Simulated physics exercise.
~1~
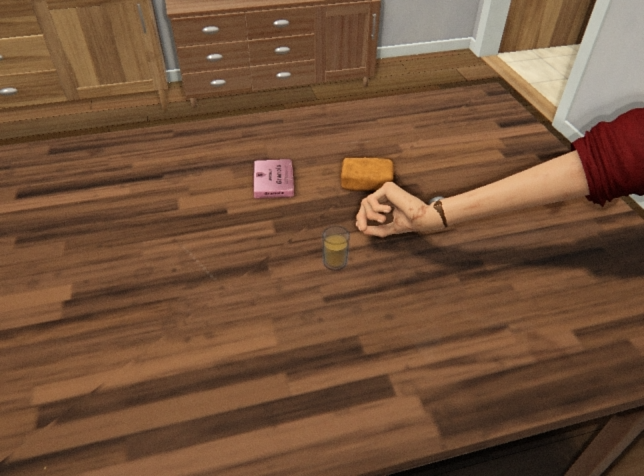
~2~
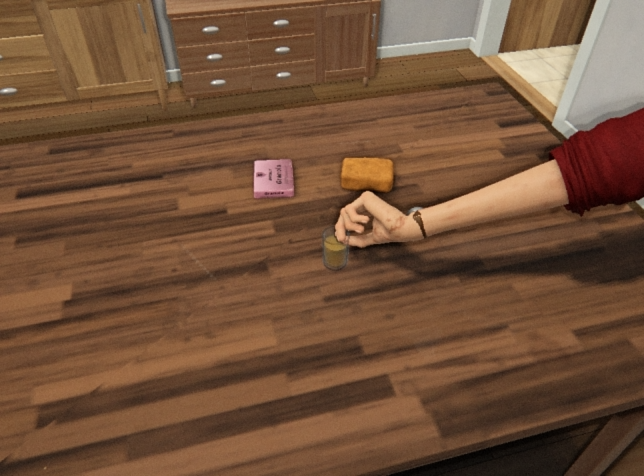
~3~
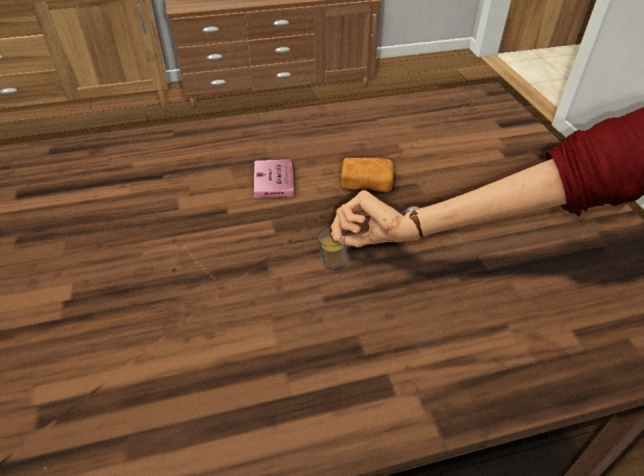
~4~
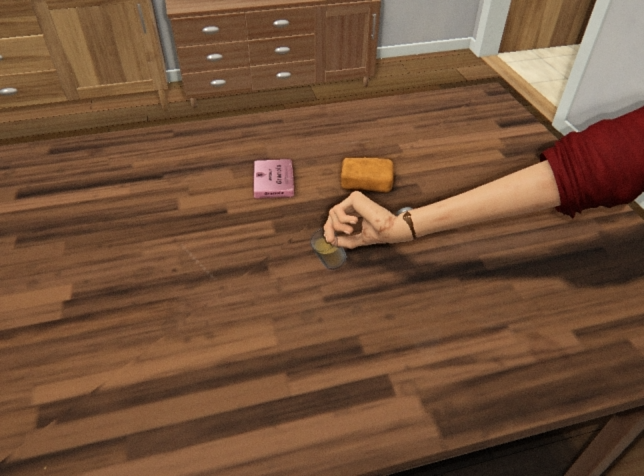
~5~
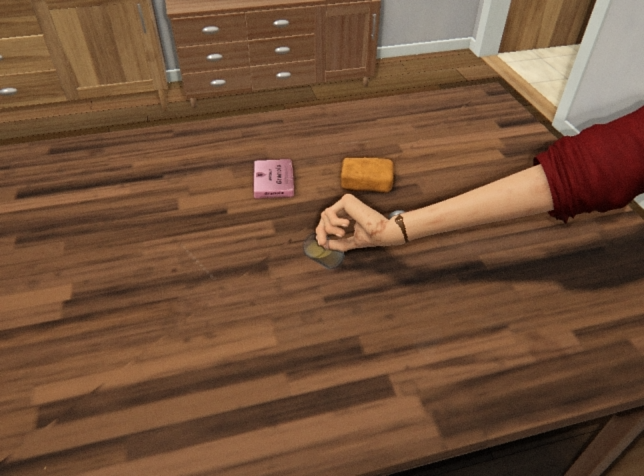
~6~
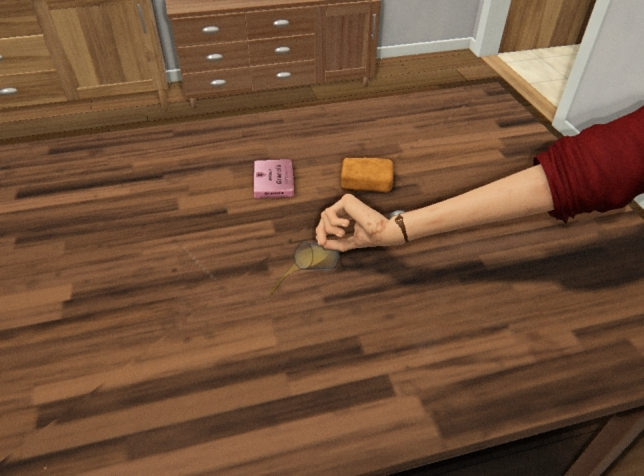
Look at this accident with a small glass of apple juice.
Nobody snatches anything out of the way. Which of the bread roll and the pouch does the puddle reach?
As for the bread roll, it avoids the spill; as for the pouch, it avoids the spill.
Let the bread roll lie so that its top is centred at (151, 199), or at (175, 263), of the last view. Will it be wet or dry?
Option one leaves it free of the spill; option two leaves it sitting in the spill.
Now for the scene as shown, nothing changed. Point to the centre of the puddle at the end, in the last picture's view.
About (188, 337).
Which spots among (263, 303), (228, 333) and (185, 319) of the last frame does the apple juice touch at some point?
The first is reached; the next soaked; the last reached.
Next, the puddle covers about as much as a plate; the bread roll is clear of it; the pouch is clear of it.
Finally, the puddle covers about as much as a plate; the bread roll is clear of it; the pouch is clear of it.
